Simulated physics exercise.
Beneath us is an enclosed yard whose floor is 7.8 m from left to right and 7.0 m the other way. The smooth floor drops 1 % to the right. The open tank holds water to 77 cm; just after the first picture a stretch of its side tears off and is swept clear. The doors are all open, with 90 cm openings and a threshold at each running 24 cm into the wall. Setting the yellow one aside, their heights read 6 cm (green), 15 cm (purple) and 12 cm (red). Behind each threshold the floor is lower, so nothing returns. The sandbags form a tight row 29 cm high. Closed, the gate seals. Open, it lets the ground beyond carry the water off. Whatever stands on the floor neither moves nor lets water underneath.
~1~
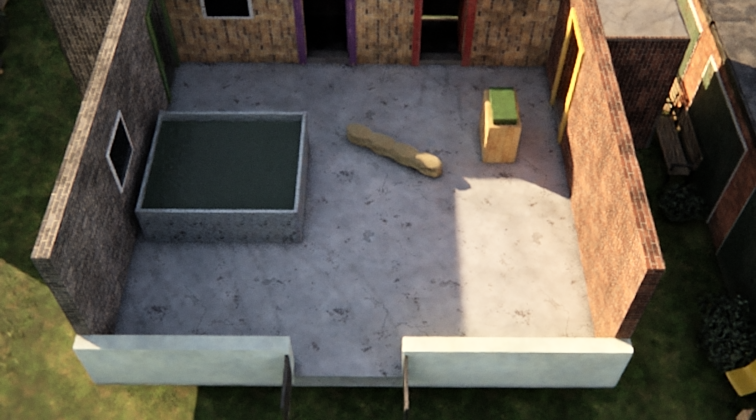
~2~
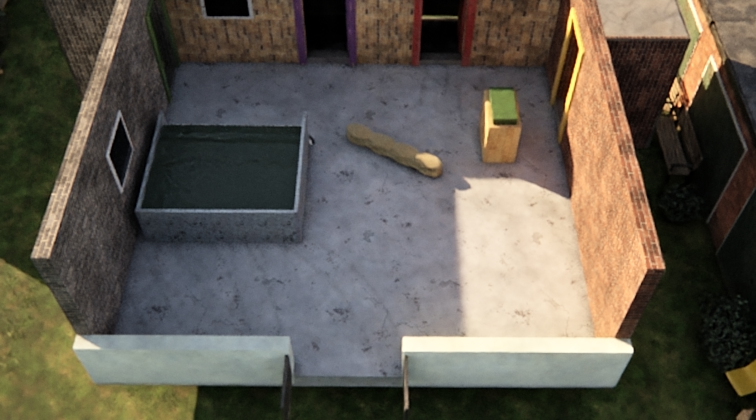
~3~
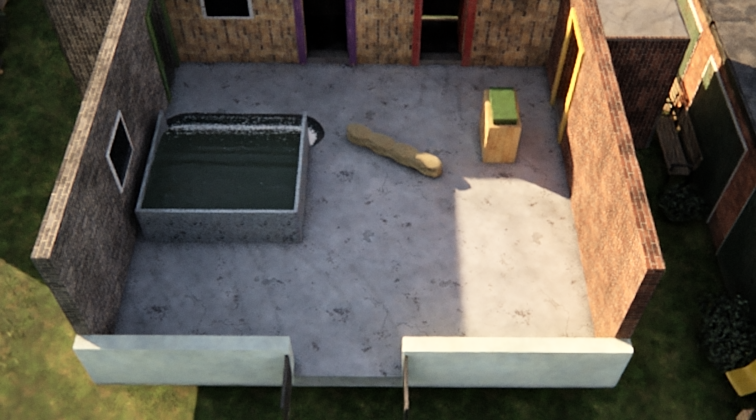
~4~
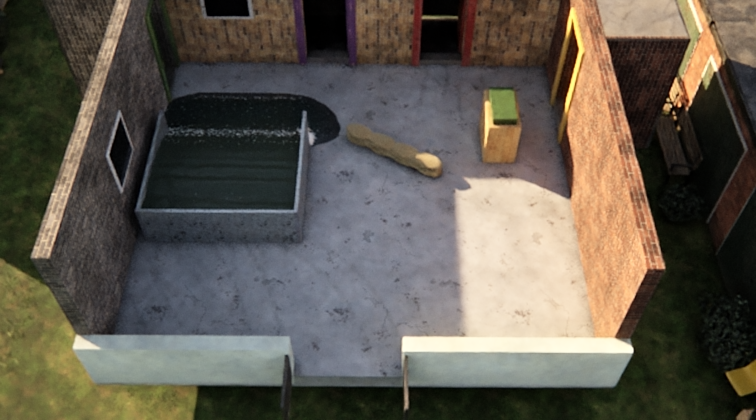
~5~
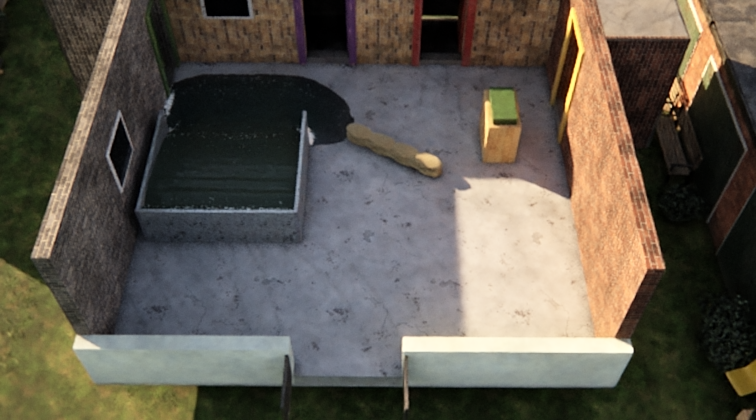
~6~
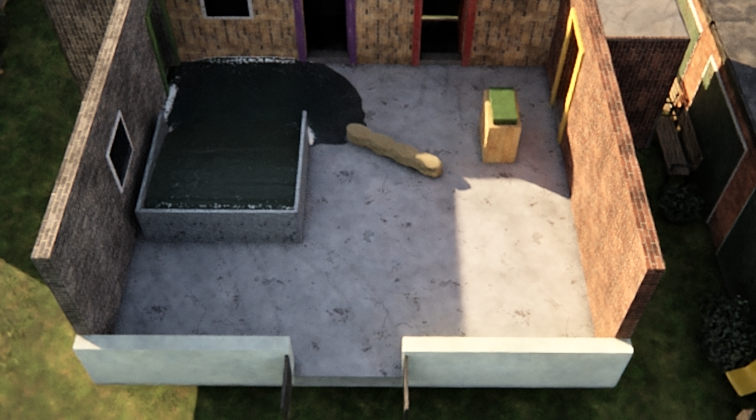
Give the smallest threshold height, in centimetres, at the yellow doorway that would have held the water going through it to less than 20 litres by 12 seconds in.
The smallest height is about 24 cm.
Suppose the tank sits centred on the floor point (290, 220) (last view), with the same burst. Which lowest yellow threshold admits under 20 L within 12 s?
Close to 14.0 cm would do it.
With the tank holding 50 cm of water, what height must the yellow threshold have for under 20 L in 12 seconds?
15 cm.
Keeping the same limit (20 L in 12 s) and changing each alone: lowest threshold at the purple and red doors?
You'd want some 32 cm at purple and some 10.5 cm at red.
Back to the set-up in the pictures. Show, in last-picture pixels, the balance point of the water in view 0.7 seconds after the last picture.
Roughly (241, 144).
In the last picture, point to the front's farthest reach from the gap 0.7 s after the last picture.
Look about (400, 69) in the last picture.
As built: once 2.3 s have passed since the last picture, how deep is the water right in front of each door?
Door by door, in centimetres - green 32, purple 27, red 12, yellow 9.
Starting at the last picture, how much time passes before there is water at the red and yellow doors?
Red 0.9 s, yellow 2.2 s.
Then, 0.7 s after the last picture water covers 20 % of the floor, deepest (56 cm) near (220, 72); it has not reached the yellow door.
Then, 2.3 s after the last picture water covers 35 % of the floor, deepest (34 cm) near (545, 71); 9 cm at the yellow door, 0 litres in over its 23 cm threshold.
Then, 11.3 s after the last picture water covers 90 % of the floor, deepest (14 cm) near (587, 365); 12 cm at the yellow door, 25 litres in over its 23 cm threshold.
At the yellow door as built, the water peaked near 31 cm, 2.9 s after the last picture.
Run again over the same 12 s with other heights there, 48 litres in over 20 cm, 10 litres over 27 cm. The limit of 20 litres is kept from about 24 cm up.
